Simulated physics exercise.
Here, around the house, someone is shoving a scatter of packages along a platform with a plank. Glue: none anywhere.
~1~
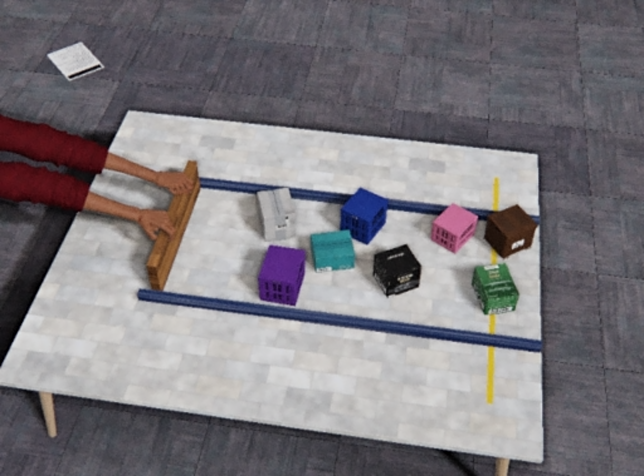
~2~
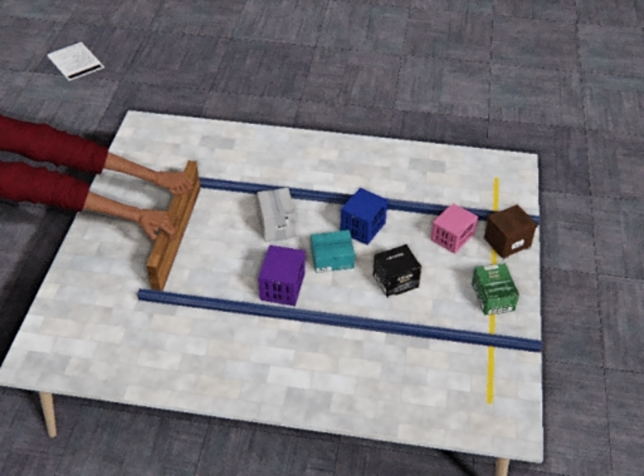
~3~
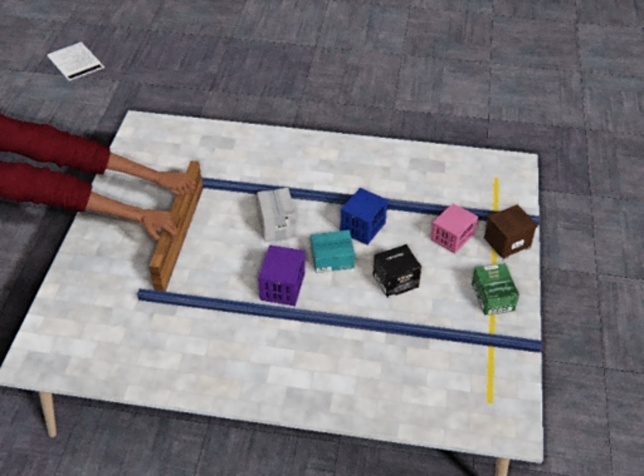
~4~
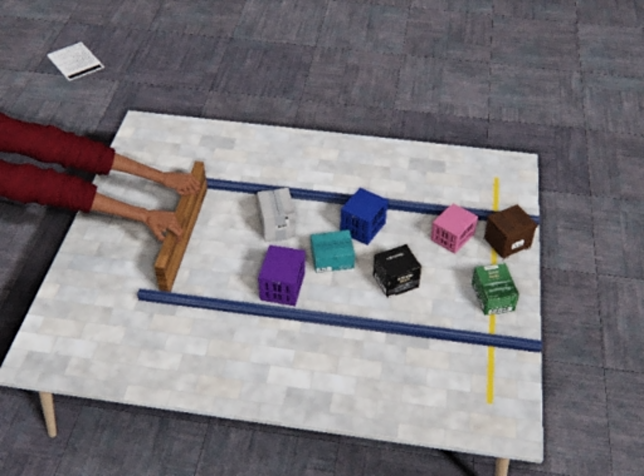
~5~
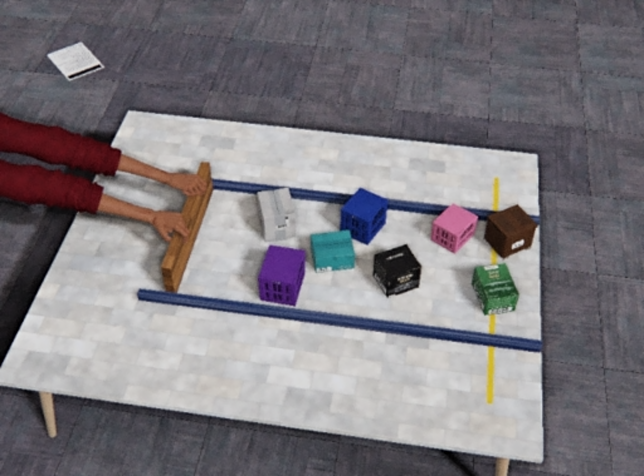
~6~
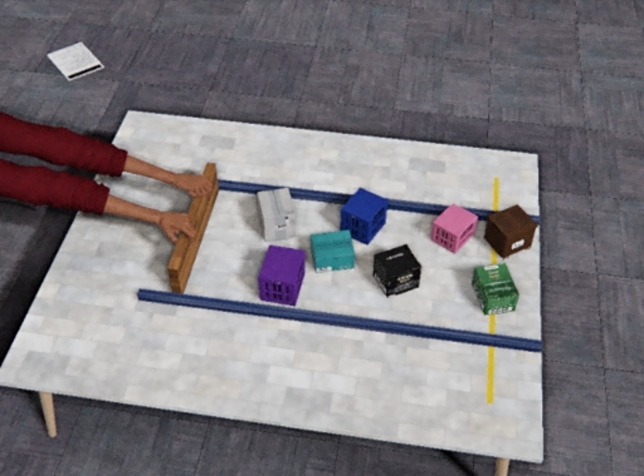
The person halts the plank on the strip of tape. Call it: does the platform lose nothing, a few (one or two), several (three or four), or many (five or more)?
It loses many, five or more.
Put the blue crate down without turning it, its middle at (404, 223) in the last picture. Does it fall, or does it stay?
Starting there, it falls away.
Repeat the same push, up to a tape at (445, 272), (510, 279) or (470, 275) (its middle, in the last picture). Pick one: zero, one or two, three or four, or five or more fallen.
One to two; more than four; three or four.
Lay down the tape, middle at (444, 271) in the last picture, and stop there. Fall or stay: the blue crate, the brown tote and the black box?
First, the blue crate is safe; next, the brown tote takes the fall; last, the black box is safe.
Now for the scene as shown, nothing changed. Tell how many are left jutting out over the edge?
You'd get 1.
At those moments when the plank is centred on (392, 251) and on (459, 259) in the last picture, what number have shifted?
The first number is 7, the next one 8.
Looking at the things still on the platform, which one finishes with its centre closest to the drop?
The turquoise box is the one.
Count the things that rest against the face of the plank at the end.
The answer is 2.
A little later, none off yet; brown tote at rest near (510, 232); green box at rest near (495, 289); pink crate at rest near (454, 228).
When it is over, the number that fall off is five or more; down, blue crate, black box, pink crate, green box and brown tote.
